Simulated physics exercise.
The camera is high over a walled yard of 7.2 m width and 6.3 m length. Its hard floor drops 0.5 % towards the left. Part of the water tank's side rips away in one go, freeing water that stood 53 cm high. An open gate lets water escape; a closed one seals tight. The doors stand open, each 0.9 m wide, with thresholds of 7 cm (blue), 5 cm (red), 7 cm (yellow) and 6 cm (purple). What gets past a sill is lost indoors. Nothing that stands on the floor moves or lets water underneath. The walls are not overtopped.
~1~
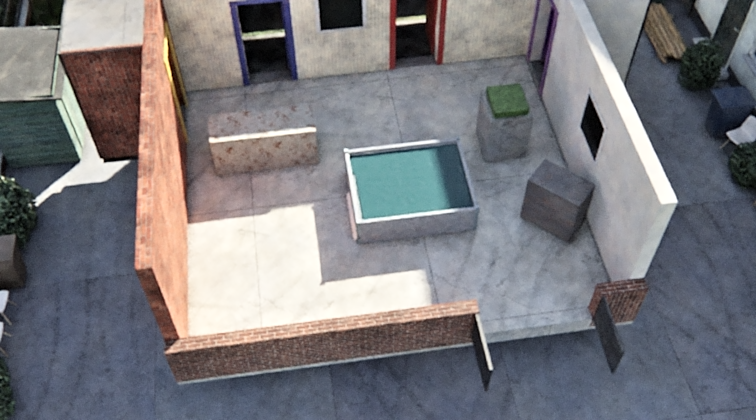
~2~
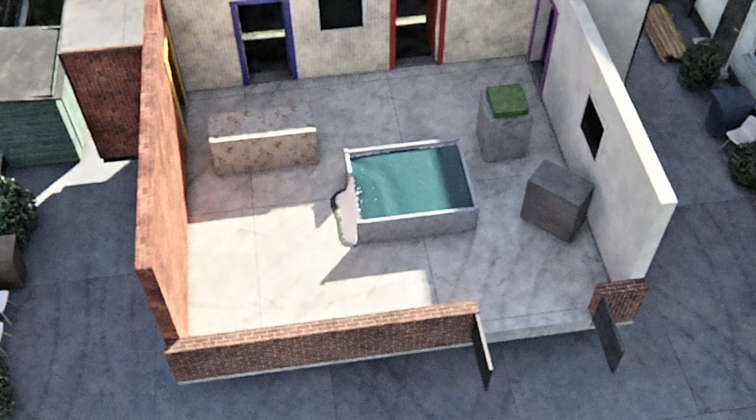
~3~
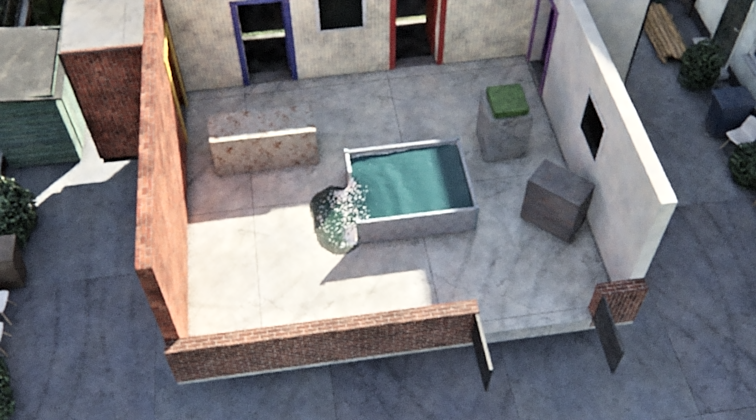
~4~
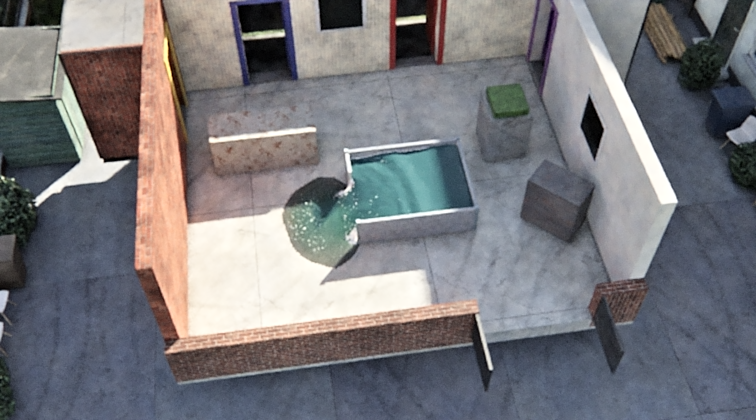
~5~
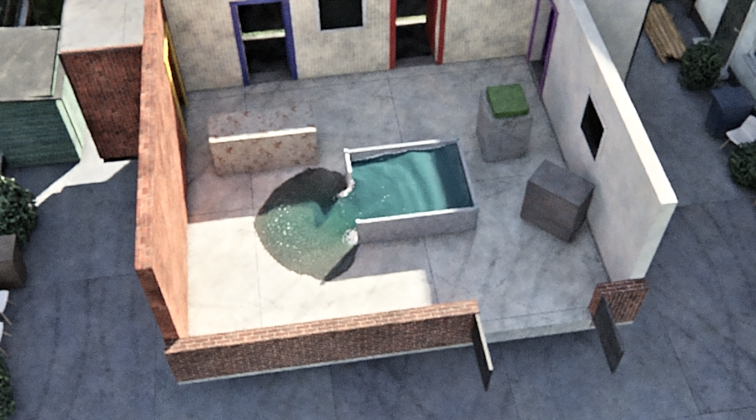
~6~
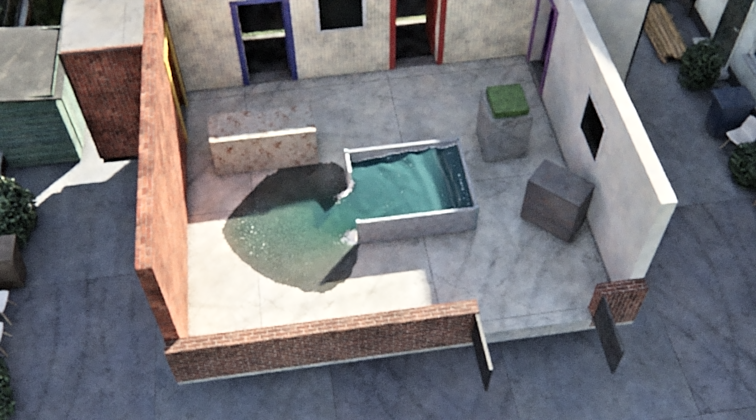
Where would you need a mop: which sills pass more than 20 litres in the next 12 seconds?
Within that time: At the blue door it does not reach the limit; at the red door it stays under the limit; at the yellow door it keeps below the limit; at the purple door it does not reach the limit.
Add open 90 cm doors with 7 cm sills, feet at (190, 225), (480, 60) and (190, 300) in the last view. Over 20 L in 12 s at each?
In turn: Above, not over, above.
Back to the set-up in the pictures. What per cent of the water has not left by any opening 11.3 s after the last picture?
Some 96 per cent remains.
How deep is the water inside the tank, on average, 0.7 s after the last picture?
Some 35 cm.
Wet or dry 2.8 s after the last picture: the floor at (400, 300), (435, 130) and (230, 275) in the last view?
In turn: Not reached, dry, wet.
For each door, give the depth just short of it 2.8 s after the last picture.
Depths in cm: Blue 2, red 0, yellow 5, purple 0.
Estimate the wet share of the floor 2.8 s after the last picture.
Some 30 per cent of it.
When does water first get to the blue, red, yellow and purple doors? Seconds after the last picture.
Blue 2.8 s, red 6.0 s, yellow 1.5 s, purple 11.0 s.
Then, 0.7 s after the last picture water covers 20 % of the floor and is deepest (29 cm) near (348, 224); blue door not reached, red door not reached, yellow door not reached, purple door not reached.
Then, 1.5 s after the last picture water covers 25 % of the floor and is deepest (38 cm) near (190, 360); blue door not reached, red door not reached, yellow door 1 cm at the sill, 0 L in, purple door not reached.
Then, 2.8 s after the last picture water covers 30 % of the floor and is deepest (22 cm) near (190, 360); blue door not reached, red door not reached, yellow door 5 cm at the sill, 0 L in, purple door not reached.
Then, 6.3 s after the last picture water covers 70 % of the floor and is deepest (13 cm) near (190, 360); blue door 4 cm at the sill, 0 L in, red door 1 cm at the sill, 0 L in, yellow door 7 cm at the sill, 1 L in, purple door not reached.
Then, 11.3 s after the last picture water covers 95 % of the floor and is deepest (8 cm) near (190, 360); blue door 3 cm at the sill, 0 L in, red door 2 cm at the sill, 0 L in, yellow door 5 cm at the sill, 2 L in, purple door 1 cm at the sill, 0 L in.
